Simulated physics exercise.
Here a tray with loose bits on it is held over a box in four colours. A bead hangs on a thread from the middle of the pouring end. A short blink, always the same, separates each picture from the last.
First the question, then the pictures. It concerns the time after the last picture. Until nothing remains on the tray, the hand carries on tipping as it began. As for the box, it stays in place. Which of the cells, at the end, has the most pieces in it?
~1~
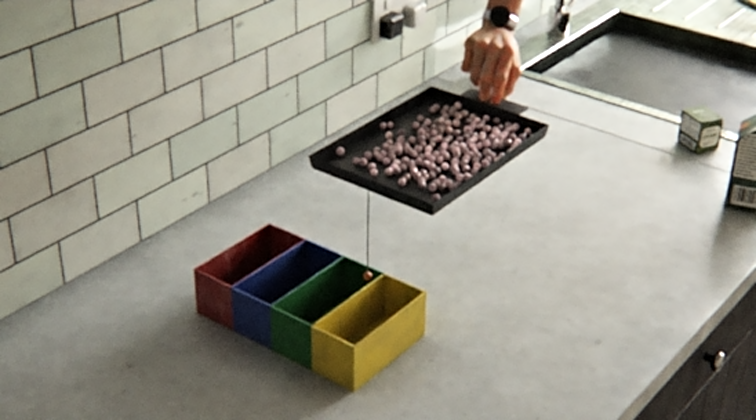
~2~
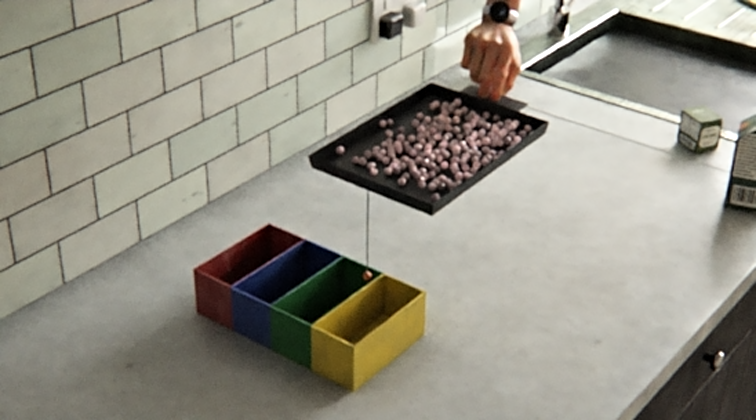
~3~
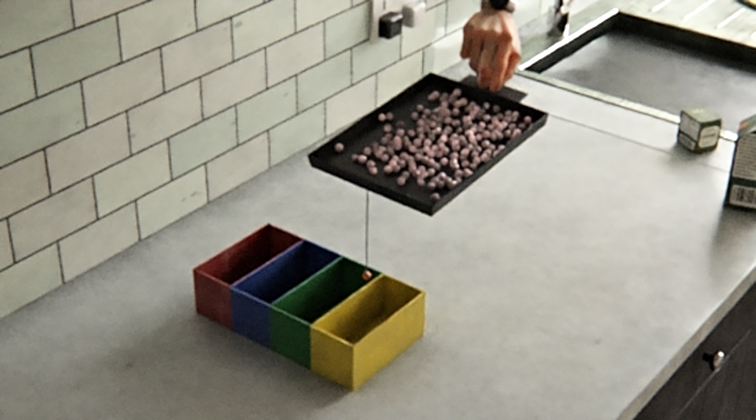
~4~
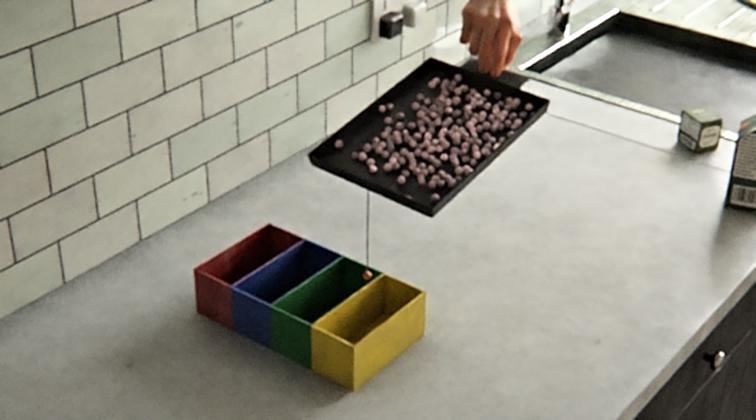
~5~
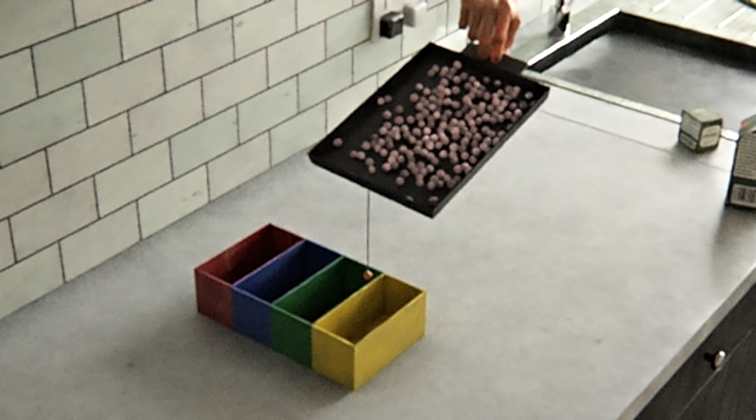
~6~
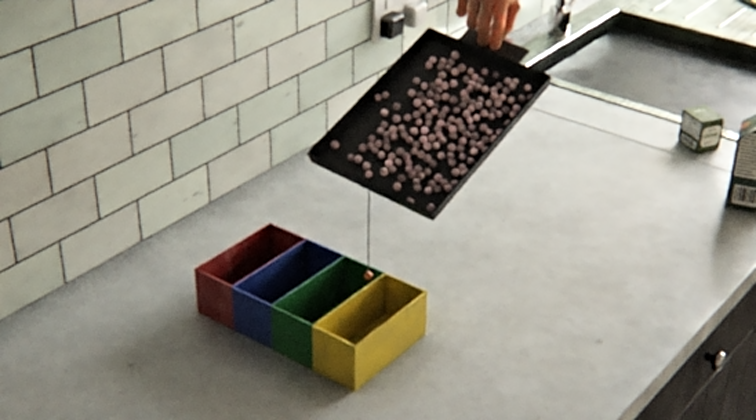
The yellow cell has the most pieces in it.
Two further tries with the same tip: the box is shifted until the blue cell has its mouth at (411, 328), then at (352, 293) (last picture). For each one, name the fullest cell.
That blue cell first, the green cell second.
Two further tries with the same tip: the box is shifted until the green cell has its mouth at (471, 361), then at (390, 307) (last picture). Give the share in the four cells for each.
Close to 80 in a hundred, then close to 90 in a hundred.
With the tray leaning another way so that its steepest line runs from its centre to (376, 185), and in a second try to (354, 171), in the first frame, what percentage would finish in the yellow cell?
The first comes to 40 %, while the second comes to 0 %.
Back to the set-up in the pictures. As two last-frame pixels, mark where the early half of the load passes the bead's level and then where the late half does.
Around (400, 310) and then (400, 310).
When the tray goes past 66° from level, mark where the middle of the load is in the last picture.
The load's middle is around (405, 195).
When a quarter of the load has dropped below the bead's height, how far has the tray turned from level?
That happens at around 80°.
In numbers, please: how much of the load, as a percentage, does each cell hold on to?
I'd put the red cell near 0, the blue cell near 0, the green cell near 0, and the yellow cell near 30.
Soon after the last picture, tray tipped steeply; most on the tray; a stray few in the yellow cell; a stray few in the green cell; about a quarter falling or outside the box.
A little later, tray tipped past a quarter turn; a small part on the tray; about a quarter in the yellow cell; a stray few in the green cell; a stray few in the blue cell; about two thirds falling or outside the box.
Later still, tray tipped past a quarter turn; about a third in the yellow cell; a small part in the green cell; a stray few in the blue cell; about two thirds falling or outside the box.
By the end, tray tipped past a quarter turn; about a third in the yellow cell; a small part in the green cell; a stray few in the blue cell; none in the red cell; about two thirds outside the box.
